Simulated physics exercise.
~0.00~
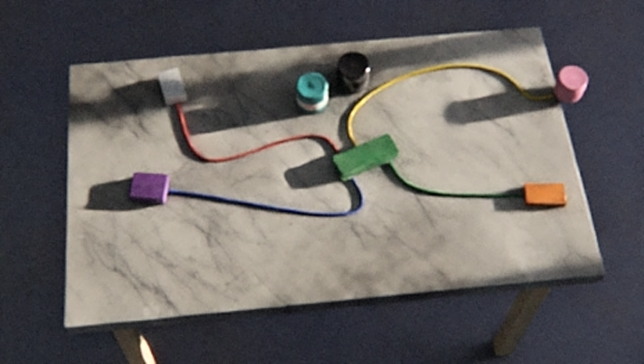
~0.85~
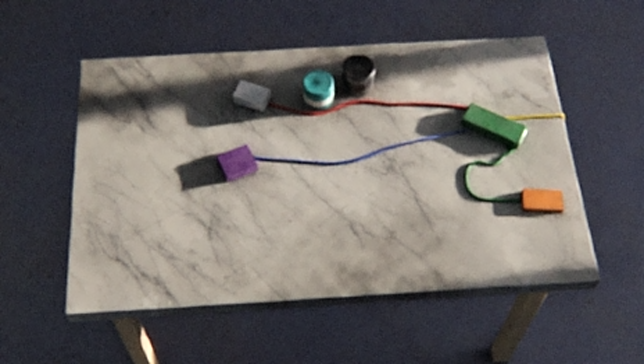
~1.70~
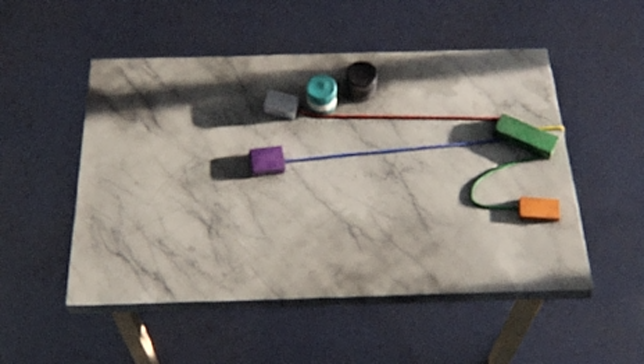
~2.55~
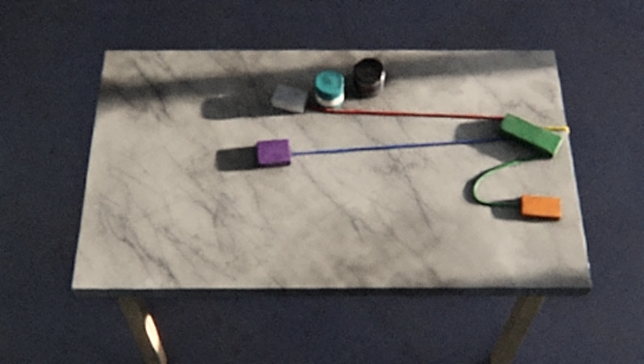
The green strip slid right across the marble table, dragging the purple and white blocks after it by their cables as the pink cylinder disappeared from view, and ended near the right edge, while the orange block and the teal and black containers stayed put.
